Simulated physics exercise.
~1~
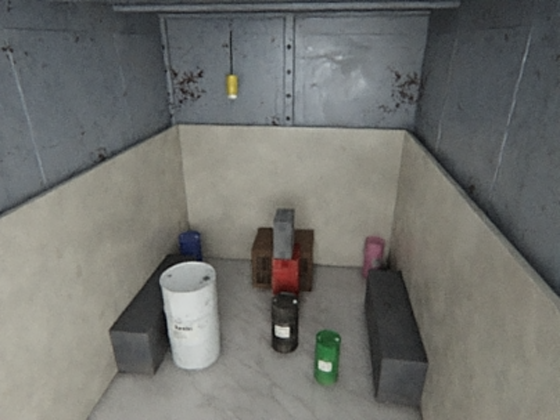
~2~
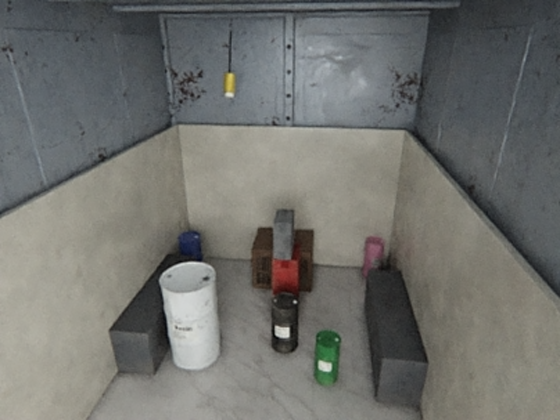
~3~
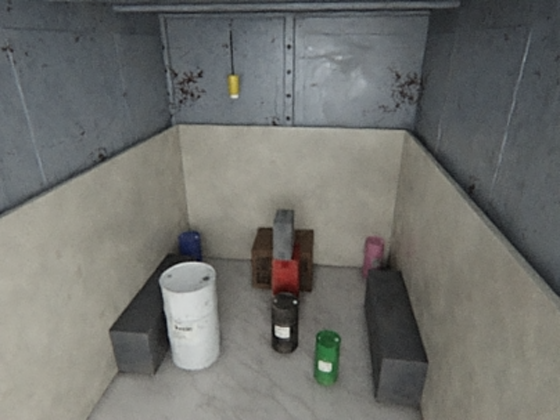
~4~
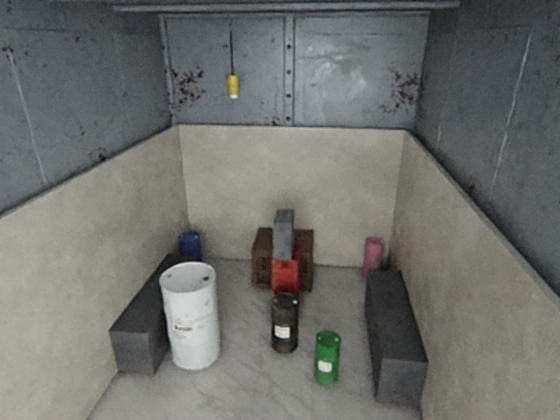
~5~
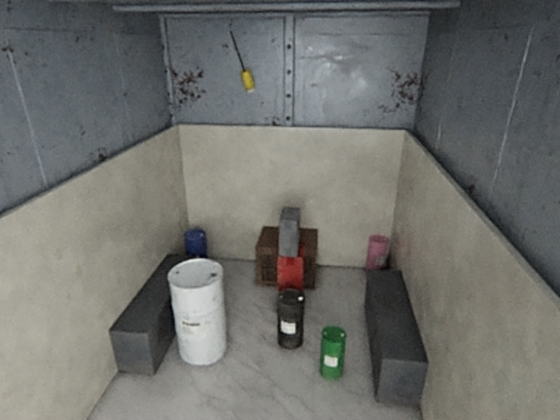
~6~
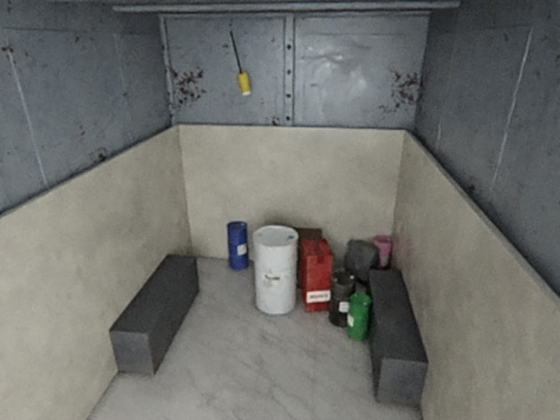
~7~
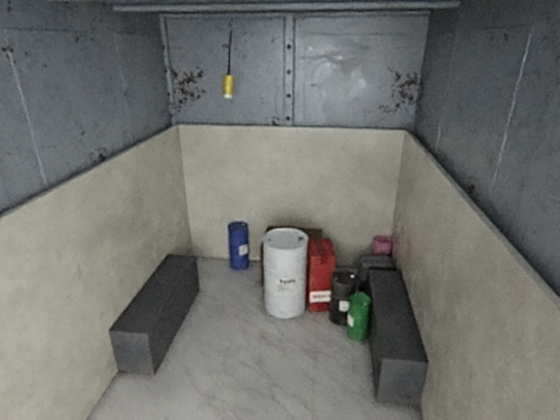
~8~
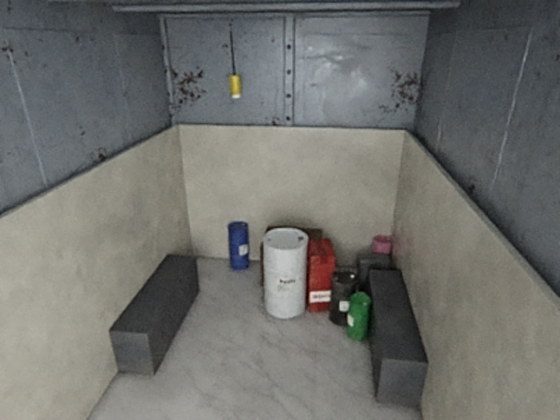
White drum, canisters and boxes standing in a van's load bay, then sliding right, the grey box dropping from its stack.
